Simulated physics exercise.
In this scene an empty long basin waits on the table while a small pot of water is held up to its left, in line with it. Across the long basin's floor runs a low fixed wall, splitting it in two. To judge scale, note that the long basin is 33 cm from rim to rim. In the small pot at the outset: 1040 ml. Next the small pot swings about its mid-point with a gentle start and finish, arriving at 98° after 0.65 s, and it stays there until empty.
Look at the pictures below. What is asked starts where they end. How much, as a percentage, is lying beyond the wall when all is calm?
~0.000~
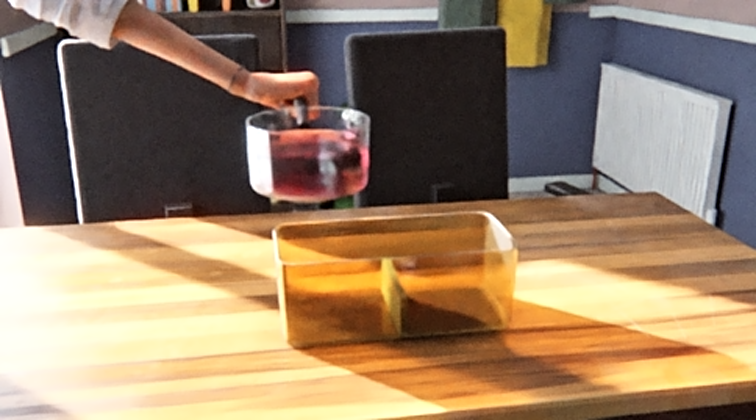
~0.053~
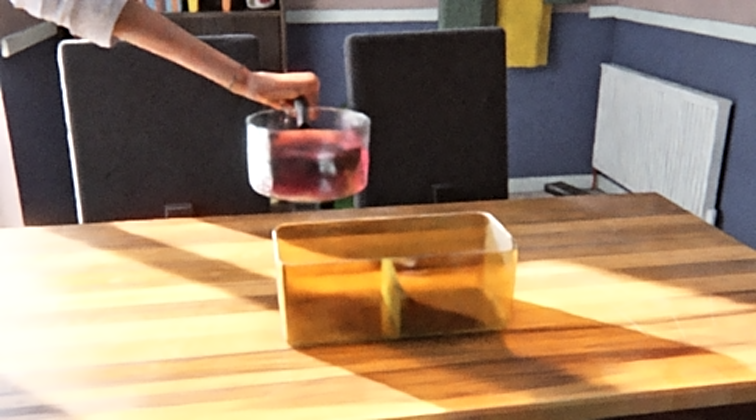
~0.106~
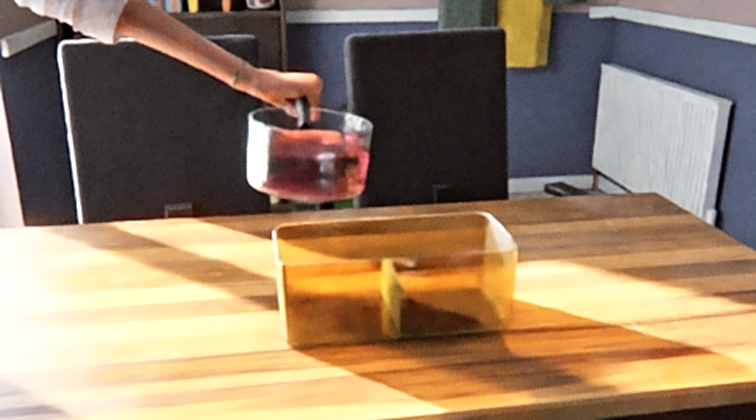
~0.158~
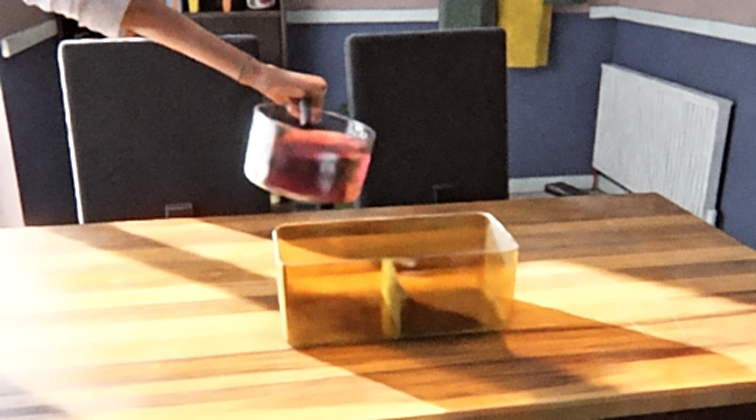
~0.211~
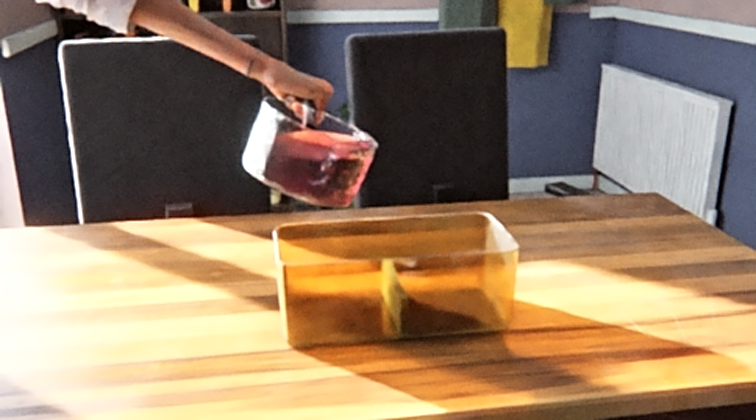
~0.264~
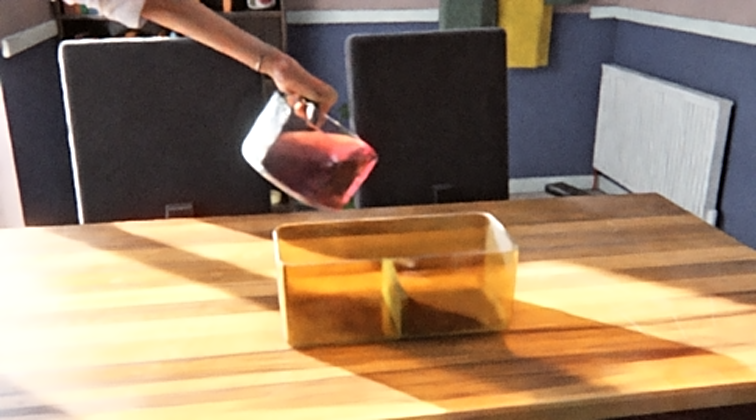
Around 58 per cent lies beyond the wall.
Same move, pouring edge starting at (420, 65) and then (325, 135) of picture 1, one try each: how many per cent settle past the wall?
Near 85 in a hundred on the first go and near 5 in a hundred on the second.
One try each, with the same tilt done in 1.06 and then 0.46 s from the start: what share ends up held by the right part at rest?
Around 70 per cent first, around 55 per cent next.
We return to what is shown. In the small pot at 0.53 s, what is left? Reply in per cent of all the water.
I'd estimate some 40 % remains.
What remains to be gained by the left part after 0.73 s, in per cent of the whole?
That amounts to roughly 20 per cent of the whole.
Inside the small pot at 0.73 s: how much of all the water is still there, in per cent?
12 %.
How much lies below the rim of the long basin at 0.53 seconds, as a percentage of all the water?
Roughly 24 percent of it.
Then, 0.53 s in, the tilt is 90° and 40 per cent is still to pour, 1 is left of the wall and 23 right of it.
Then, 0.73 s in, the tilt is 98° and 13 per cent is still to pour, 20 is left of the wall and 60 right of it.
Then, 0.93 s in, the tilt is 98° and 4 per cent is still to pour, 35 is left of the wall and 58 right of it.
Then, 1.15 s in, the tilt is 98° and 1 per cent is still to pour, 40 is left of the wall and 58 right of it.
Finally, 41 per cent lies left of the wall, 58 right of it and 1 outside.
